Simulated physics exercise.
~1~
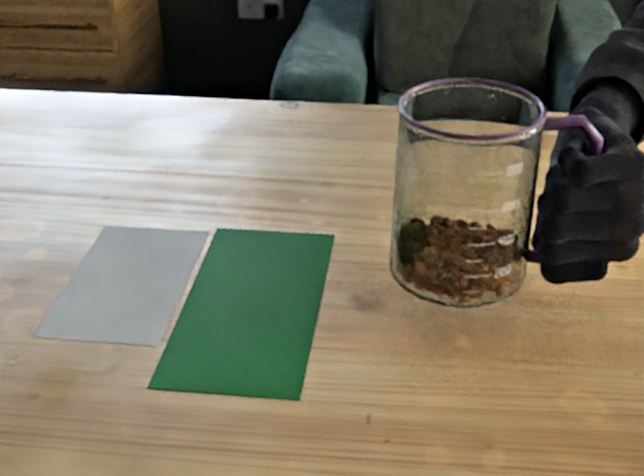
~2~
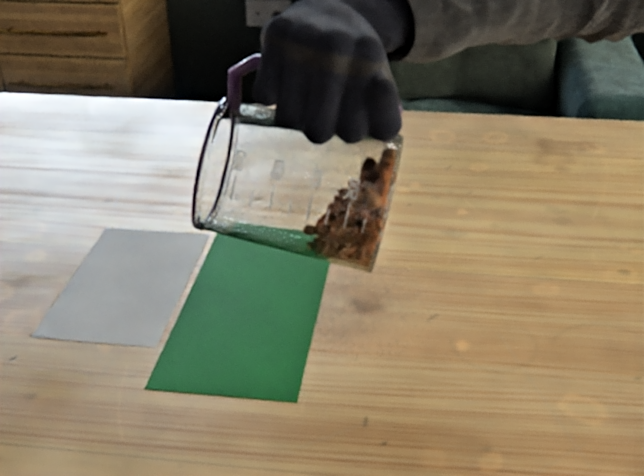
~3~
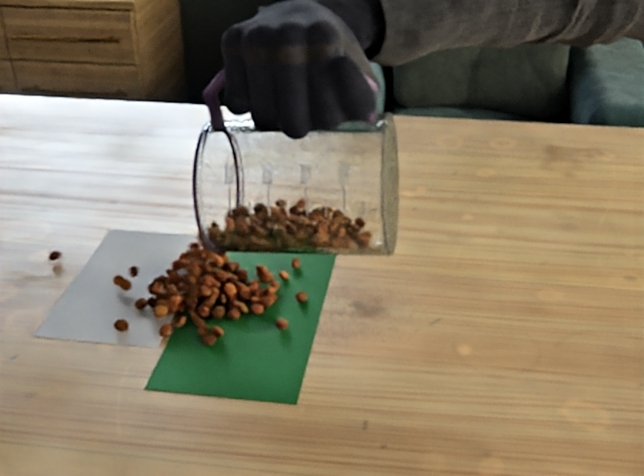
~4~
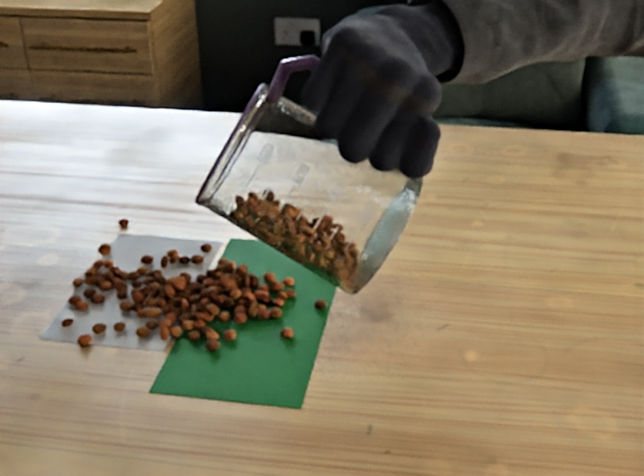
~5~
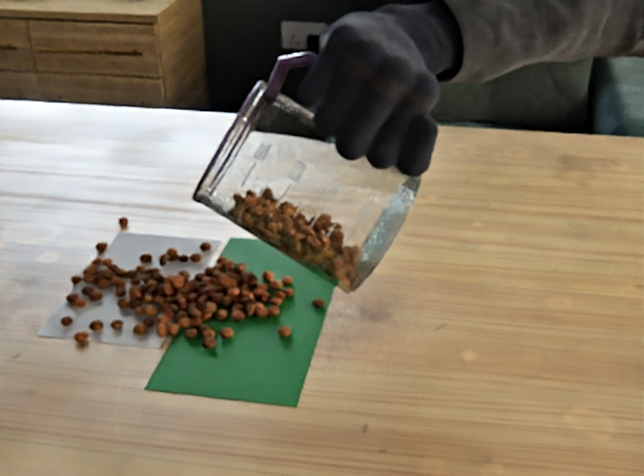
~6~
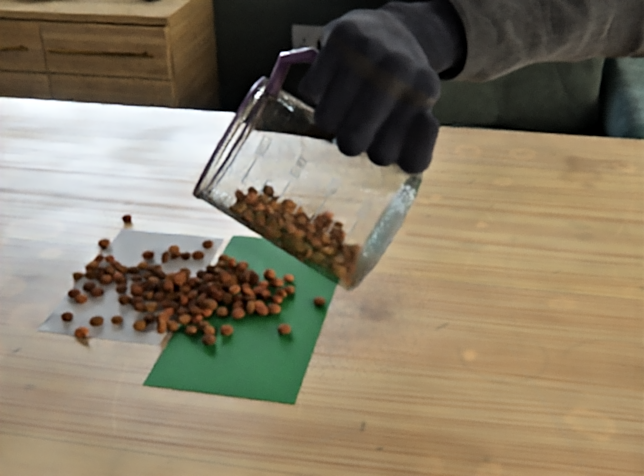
In this clip, a gloved hand moves a clear jug of brown kibble left over a wooden table and tips it, spilling pieces across a green mat and a white mat. The jug is then held tilted with plenty of kibble still inside, while a few pieces lie on bare wood.
